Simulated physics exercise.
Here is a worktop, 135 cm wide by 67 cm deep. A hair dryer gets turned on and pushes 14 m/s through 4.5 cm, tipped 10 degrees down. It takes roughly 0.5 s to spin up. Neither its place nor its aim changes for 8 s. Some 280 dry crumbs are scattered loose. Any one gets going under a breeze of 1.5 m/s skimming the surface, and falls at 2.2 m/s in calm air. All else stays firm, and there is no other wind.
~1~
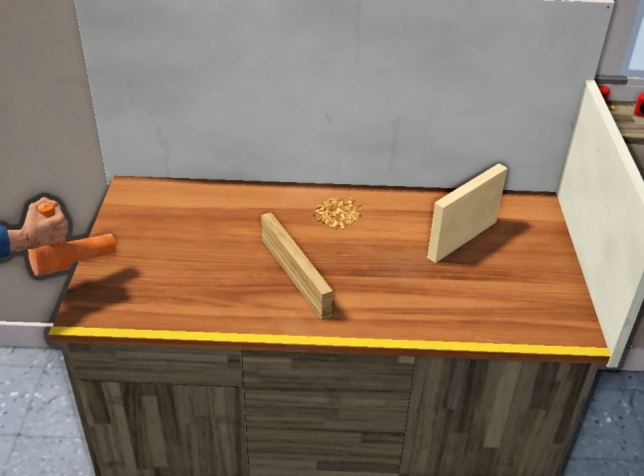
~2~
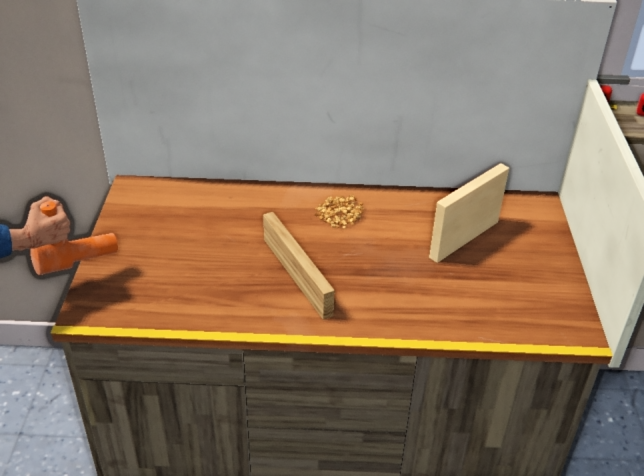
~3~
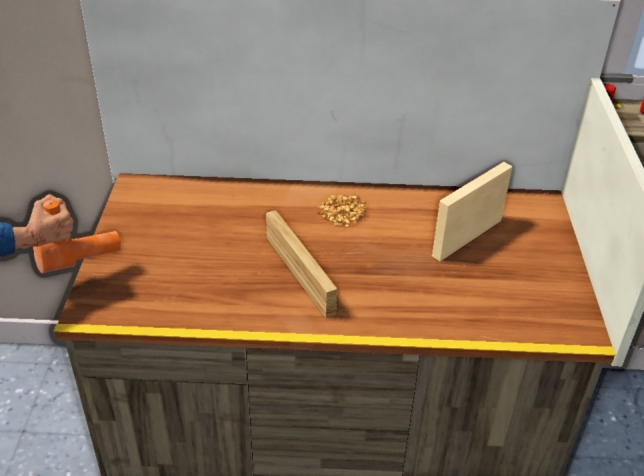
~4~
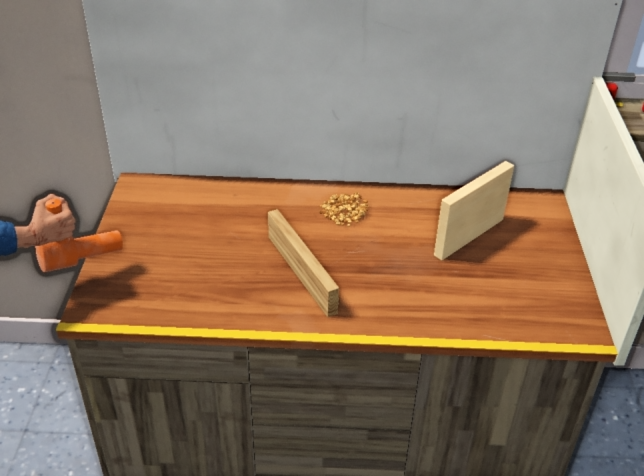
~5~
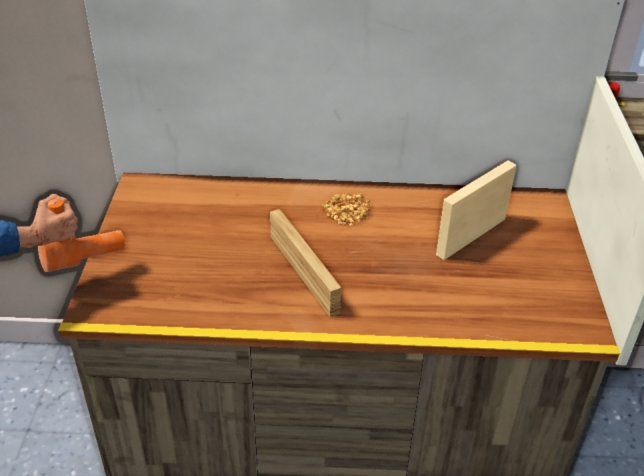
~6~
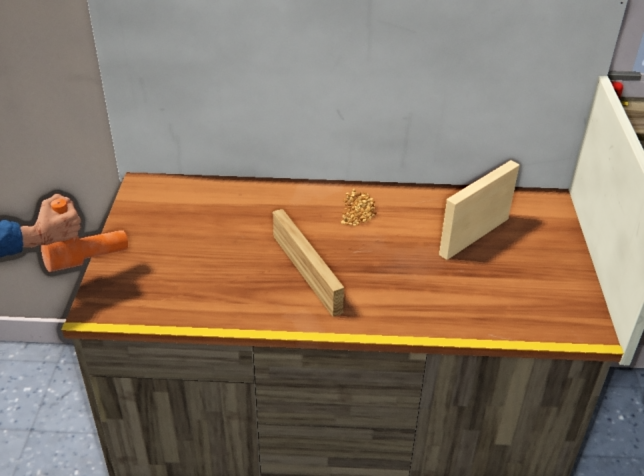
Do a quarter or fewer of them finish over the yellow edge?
No, more than a quarter do.
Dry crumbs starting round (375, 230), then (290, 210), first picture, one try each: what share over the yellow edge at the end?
Taking the two spots in order, you'd get 30 percent and then 60 percent.
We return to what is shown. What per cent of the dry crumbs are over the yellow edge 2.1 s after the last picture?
Estimate: Around 80 %.
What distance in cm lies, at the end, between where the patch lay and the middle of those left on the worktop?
Close to 60 cm.
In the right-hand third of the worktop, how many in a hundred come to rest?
I'd put it at about 15 percent.
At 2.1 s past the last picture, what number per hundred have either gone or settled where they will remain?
The share is near 80 per cent.
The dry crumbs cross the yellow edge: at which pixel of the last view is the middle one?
Around (552, 351).
Then, 1.2 s after the last picture the count stands so, 50 % are over the yellow edge; the middle of those still in play is near (575, 218).
Then, 2.1 s after the last picture the count stands so, 76 % are over the yellow edge; the middle of those still in play is near (543, 217).
Then, 4.0 s after the last picture the count stands so, 81 % are over the yellow edge; the middle of those still in play is near (546, 218).
Then, 7.6 s after the last picture, at the end, 84 % are over the yellow edge; the middle of those still in play is near (543, 215).
